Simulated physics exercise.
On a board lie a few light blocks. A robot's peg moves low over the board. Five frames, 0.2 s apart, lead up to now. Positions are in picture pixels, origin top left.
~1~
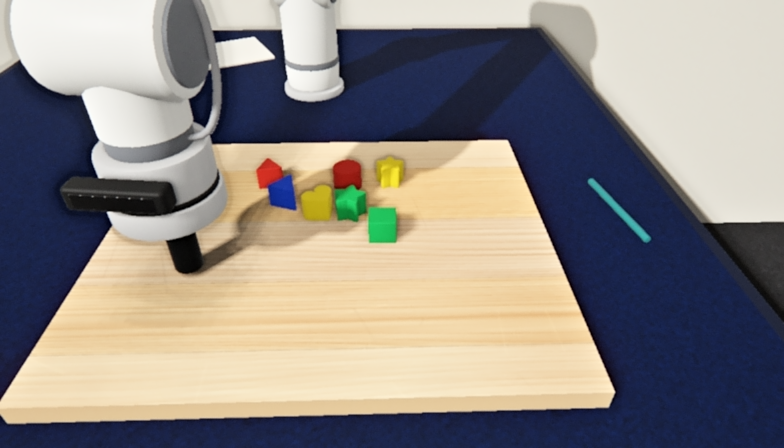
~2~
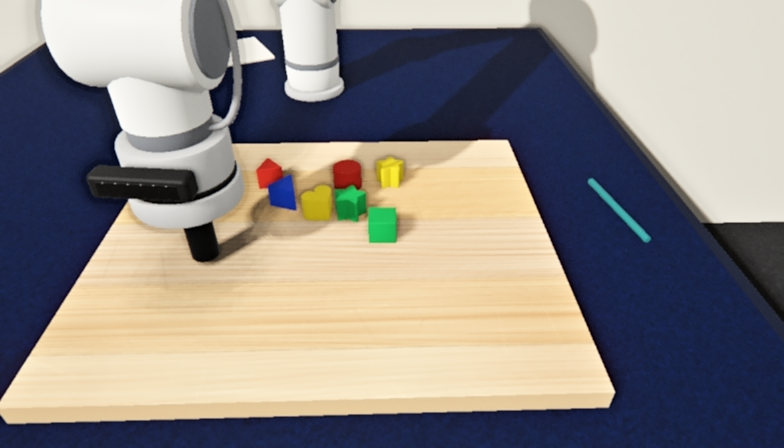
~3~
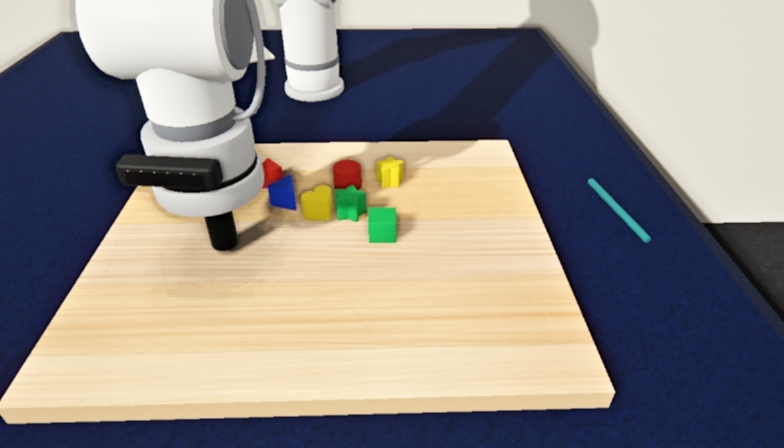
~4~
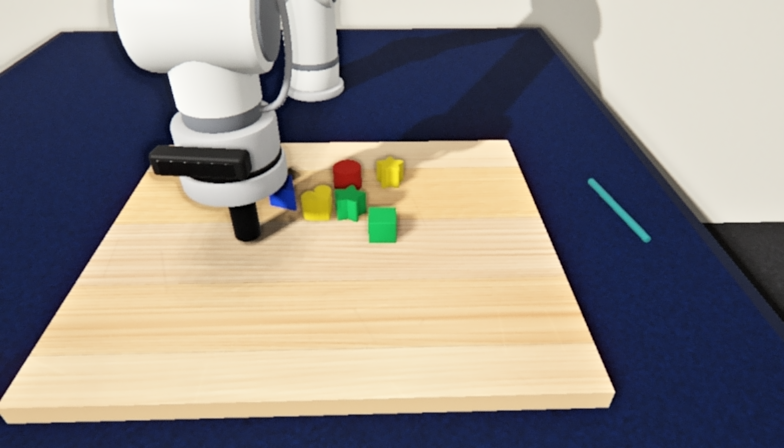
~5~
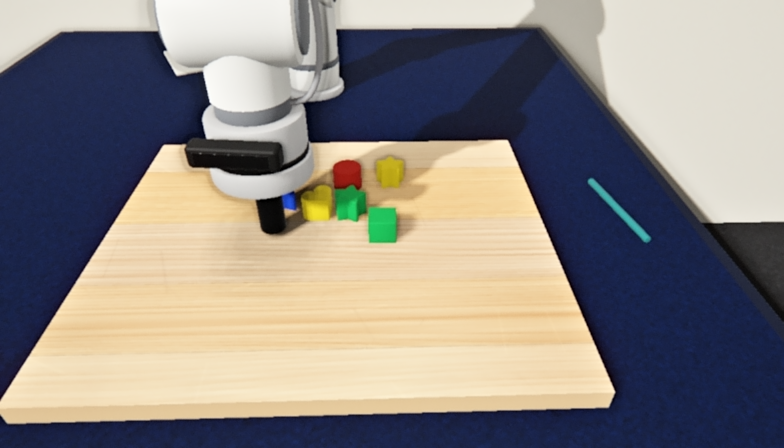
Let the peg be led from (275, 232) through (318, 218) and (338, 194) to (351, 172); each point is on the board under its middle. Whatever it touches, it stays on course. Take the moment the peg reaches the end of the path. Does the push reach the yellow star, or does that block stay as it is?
That block stays in place.
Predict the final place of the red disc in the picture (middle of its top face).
It should be at (373, 148) by then.
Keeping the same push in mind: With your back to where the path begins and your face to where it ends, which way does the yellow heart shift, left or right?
Goes right.
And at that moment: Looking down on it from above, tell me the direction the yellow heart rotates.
Turns clockwise.
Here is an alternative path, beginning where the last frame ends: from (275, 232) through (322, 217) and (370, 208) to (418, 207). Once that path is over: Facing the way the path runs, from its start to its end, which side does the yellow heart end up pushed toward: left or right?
Towards the left-hand side.
What follows on the original path. One third of the way, peg at (317, 212); yellow heart at (333, 184); green star at (354, 192), turned 35° clockwise.
Two thirds of the way, peg at (337, 188); yellow heart at (358, 169), turned 65° clockwise; red disc at (360, 156); green star at (355, 192), turned 40° clockwise.
At the end, peg at (351, 167); yellow heart at (366, 168), turned 85° clockwise; red disc at (373, 148); green star at (355, 192), turned 40° clockwise; yellow star unmoved.
